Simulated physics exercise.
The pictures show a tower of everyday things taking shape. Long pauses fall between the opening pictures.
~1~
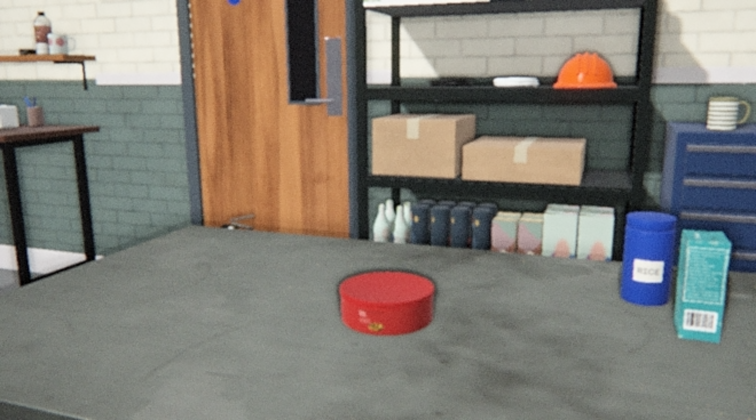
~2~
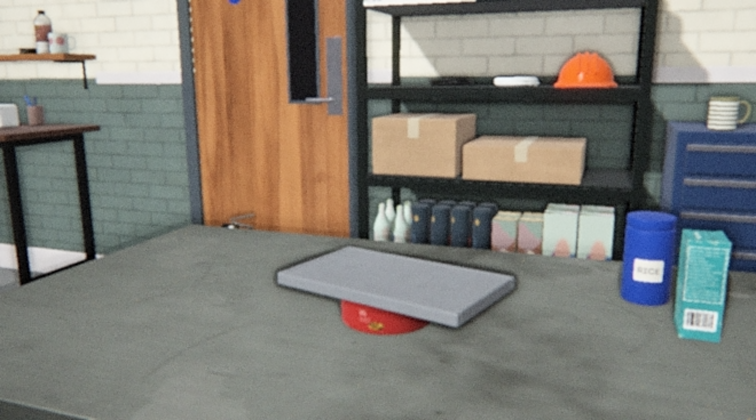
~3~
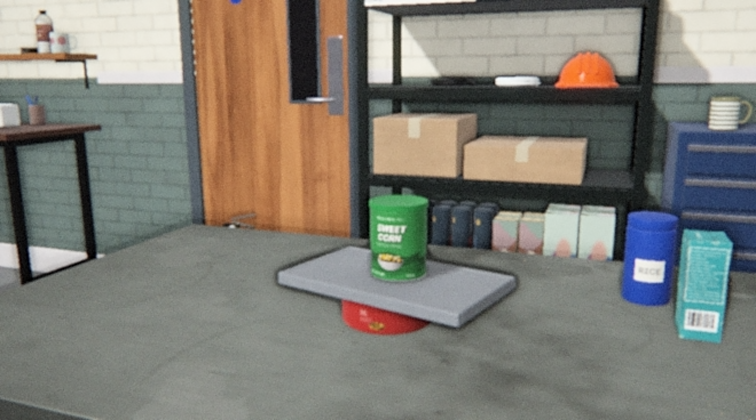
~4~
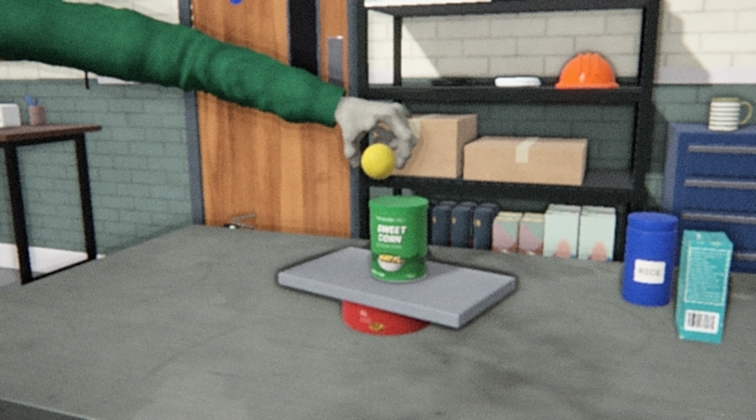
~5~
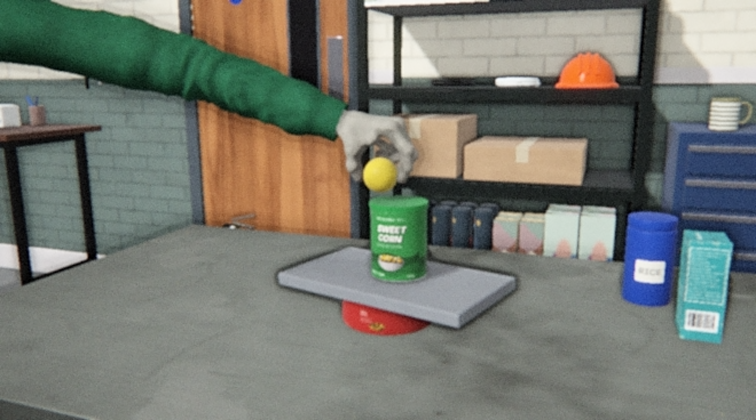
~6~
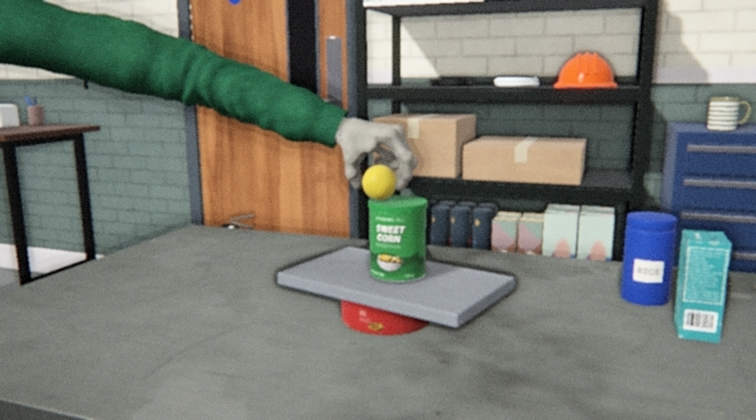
A grey tray appeared on top of a round red tin, followed by a green tin of sweet corn, and then a gloved hand lowered a yellow lemon onto the green tin.
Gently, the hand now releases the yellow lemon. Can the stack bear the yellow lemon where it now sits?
Yes.
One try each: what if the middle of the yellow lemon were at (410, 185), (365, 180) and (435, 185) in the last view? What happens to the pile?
Lab note - case 1: No collapse; case 2: Collapse; case 3: Collapse.
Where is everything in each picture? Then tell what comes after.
In the first frame, the last thing is not in view yet.
In the second frame, the last thing is not in view yet; grey tray (394, 280).
In the third frame, the last thing is not in view yet.
In the fourth frame, coming down; yellow lemon (379, 162); blue jar (649, 259).
In the fifth frame, coming down; yellow lemon (381, 175); turquoise carton (702, 285).
In the sixth frame, in place under the hand; yellow lemon (380, 182); green tin (398, 239).
Then, 0.30 s later than the last frame, all is still.
Then, 0.70 s later than the last frame, yellow lemon resting near (380, 184).
When it is over, all 6 as before. End places, in pixels of the last picture, yellow lemon near (380, 184). The pile keeps its balance.
